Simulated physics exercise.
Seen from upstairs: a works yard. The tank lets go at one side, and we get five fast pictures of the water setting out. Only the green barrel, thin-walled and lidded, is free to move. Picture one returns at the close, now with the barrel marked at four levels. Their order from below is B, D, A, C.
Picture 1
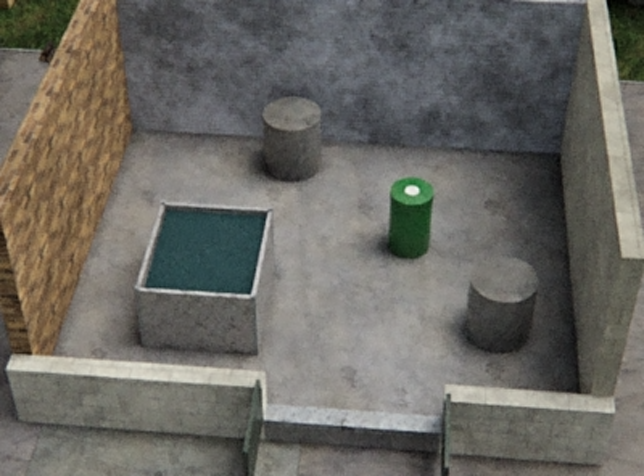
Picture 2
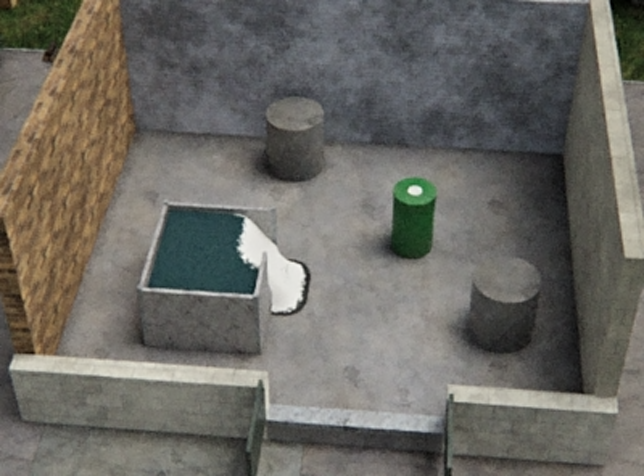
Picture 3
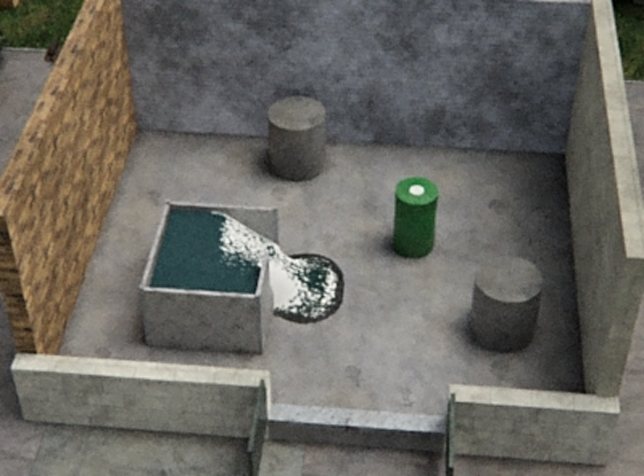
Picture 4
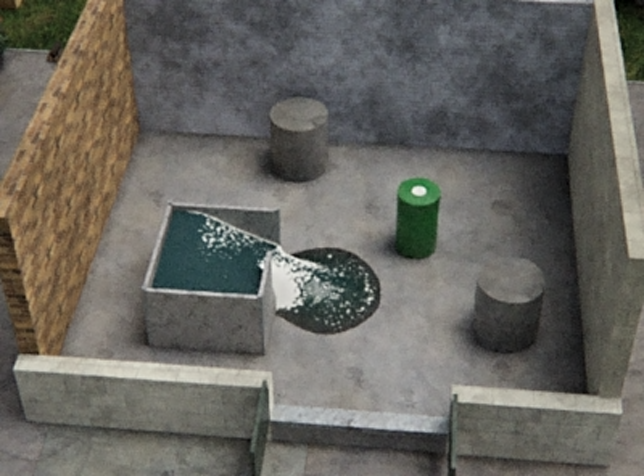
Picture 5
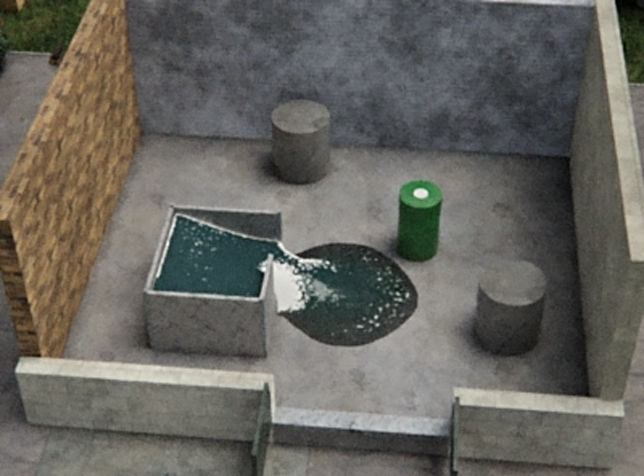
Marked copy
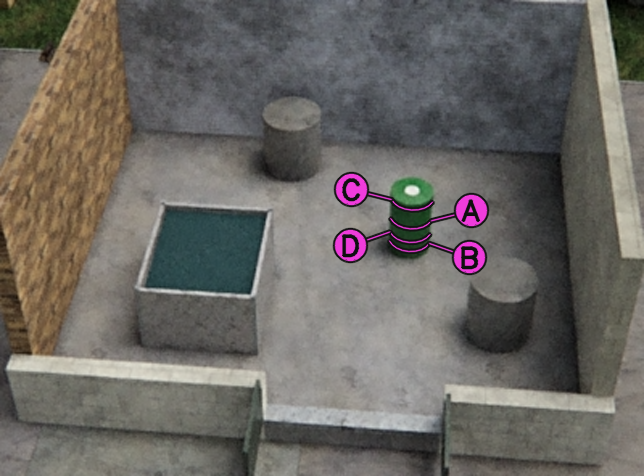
Dark green water bursting from the right side of a square tank and spreading across a walled yard towards a green barrel.
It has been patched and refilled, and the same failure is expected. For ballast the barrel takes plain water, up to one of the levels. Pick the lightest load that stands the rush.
Use level A.
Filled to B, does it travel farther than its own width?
Yes, clearly.
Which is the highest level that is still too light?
It is D.
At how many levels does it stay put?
Two.
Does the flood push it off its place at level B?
Yes.
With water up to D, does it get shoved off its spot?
Yes, it does.
In magenta, A at (410, 228); B at (408, 251); C at (411, 210); D at (409, 242); from the bottom up B, D, A, C.
Choosing A, it does not move.
Choosing B, it is pushed about 3 times its own width away.
Choosing C, it does not move.
Choosing D, it is pushed about half its own width away.
